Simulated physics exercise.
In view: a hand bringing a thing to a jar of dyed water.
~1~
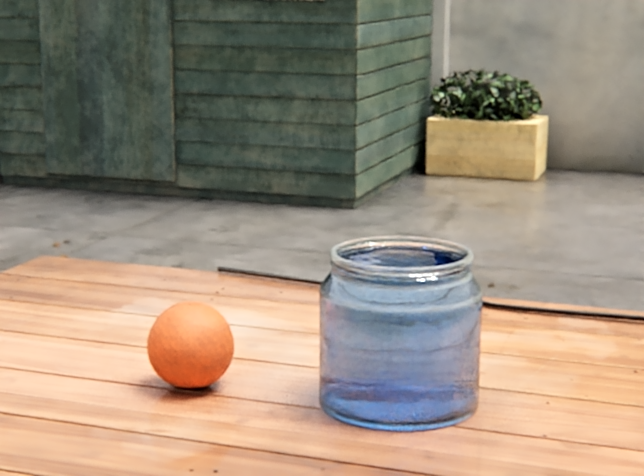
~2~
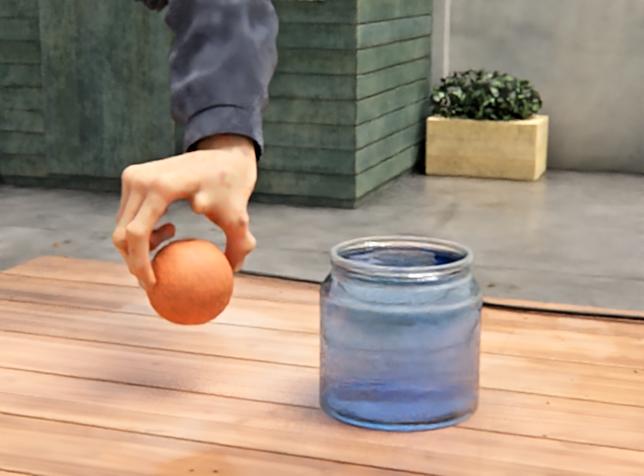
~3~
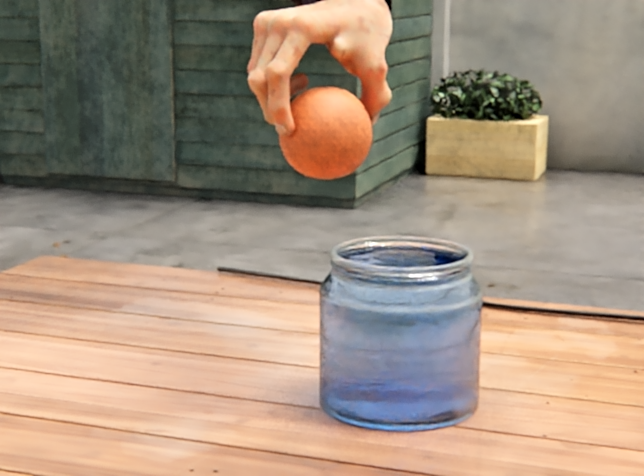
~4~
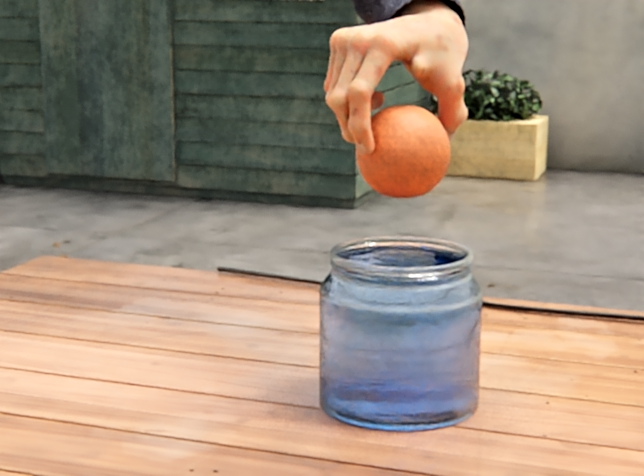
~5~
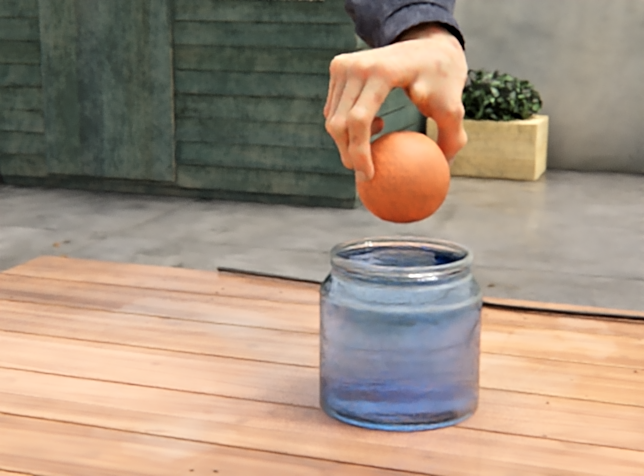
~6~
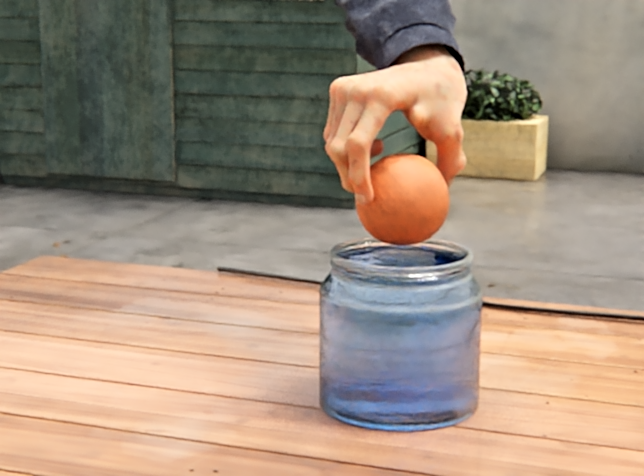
The clip shows an orange ball-like object resting on a wooden surface left of a jar of blue water; a hand lifts it, carries it right above the jar, and lowers it to just over the open rim.
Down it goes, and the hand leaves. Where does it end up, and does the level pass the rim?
The thing floats; the jar runs over.
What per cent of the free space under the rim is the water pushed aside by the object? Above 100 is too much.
About 320 per cent.
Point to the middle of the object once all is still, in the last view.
Around (401, 277).
A moment on, the orange enters the dyed water; the jar is full to the brim; a puddle lies round it.
Further on, the orange comes up again; the jar is full to the brim; a puddle lies round it.
When it is over, the orange is afloat; the jar is full to the brim; a puddle lies round it.
